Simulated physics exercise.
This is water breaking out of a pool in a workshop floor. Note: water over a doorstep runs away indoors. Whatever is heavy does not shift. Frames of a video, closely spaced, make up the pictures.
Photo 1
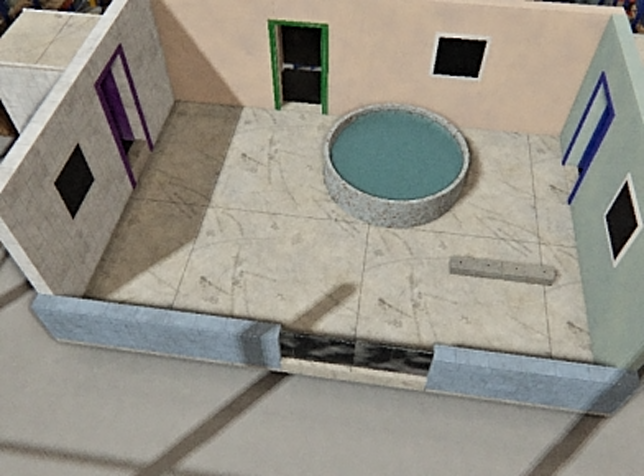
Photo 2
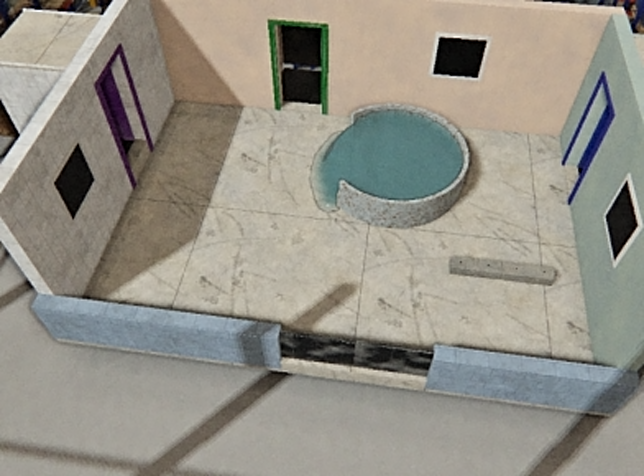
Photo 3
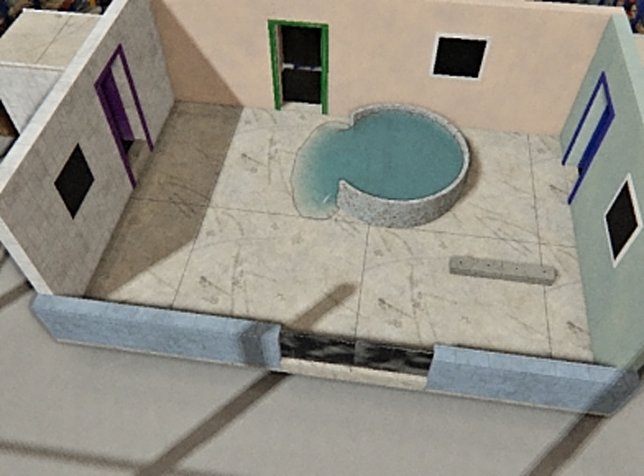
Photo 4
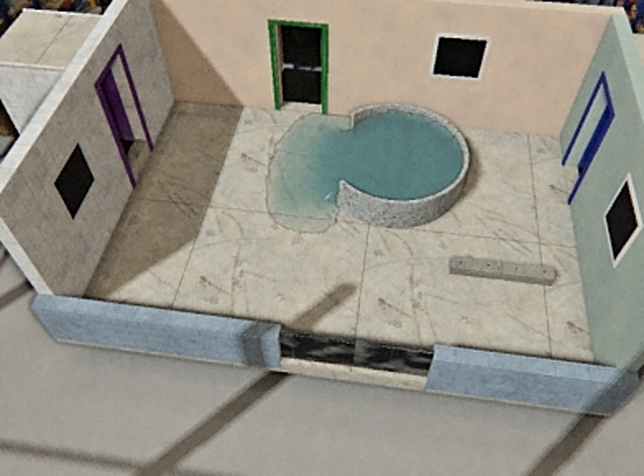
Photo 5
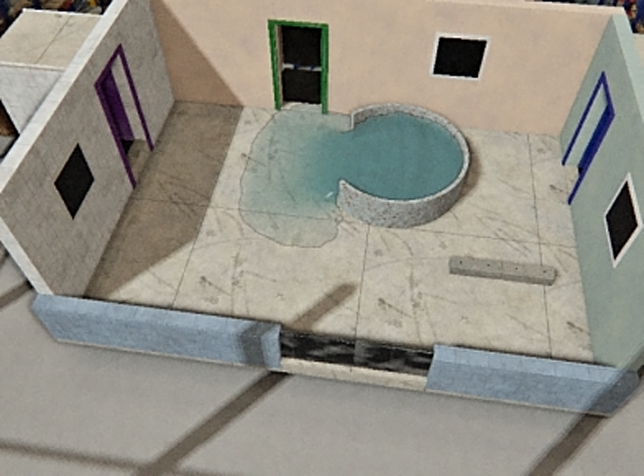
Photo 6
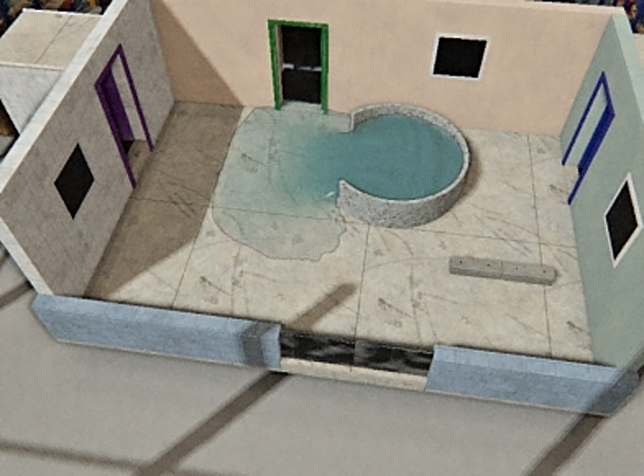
Round stone tank of still water opening on its left side, water pouring through the gap and spreading across the pale walled floor.
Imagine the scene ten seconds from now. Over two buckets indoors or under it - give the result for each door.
At the end, the green door will allow in an excess; the purple door will allow in no excess; the blue door will allow in no excess.
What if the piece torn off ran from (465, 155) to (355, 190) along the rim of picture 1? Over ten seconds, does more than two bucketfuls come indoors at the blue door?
Here the blue door overshoots.
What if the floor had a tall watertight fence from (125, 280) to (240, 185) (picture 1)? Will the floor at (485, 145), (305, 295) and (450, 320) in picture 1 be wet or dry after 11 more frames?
Taking the points in order - unwetted, unwetted, unwetted.
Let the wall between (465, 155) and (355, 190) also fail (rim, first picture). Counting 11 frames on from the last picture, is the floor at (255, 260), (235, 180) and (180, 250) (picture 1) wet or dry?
Respectively: Parched, parched and parched.
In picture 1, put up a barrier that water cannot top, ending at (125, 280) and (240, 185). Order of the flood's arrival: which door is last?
That's the blue-painted one.
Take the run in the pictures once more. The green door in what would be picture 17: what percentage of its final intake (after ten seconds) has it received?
About 35 per cent.
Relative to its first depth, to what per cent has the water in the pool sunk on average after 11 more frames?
I'd put it at some 44 per cent.
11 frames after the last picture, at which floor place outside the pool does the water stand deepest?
Around (174, 104).
A moment on, water covers 40 % of the floor; the green door over two buckets in, the purple door wet at the sill, nothing in, the blue door not reached.
Next, water covers 45 % of the floor; the green door over two buckets in, the purple door wet at the sill, nothing in, the blue door not reached.
Then, water covers 45 % of the floor; the green door far over two buckets in, the purple door wet at the sill, nothing in, the blue door not reached.
Later, water covers 65 % of the floor; the green door far over two buckets in, the purple door wet at the sill, nothing in, the blue door not reached.
In the end, water covers 95 % of the floor; the green door far over two buckets in, the purple door wet at the sill, nothing in, the blue door wet at the sill, nothing in.
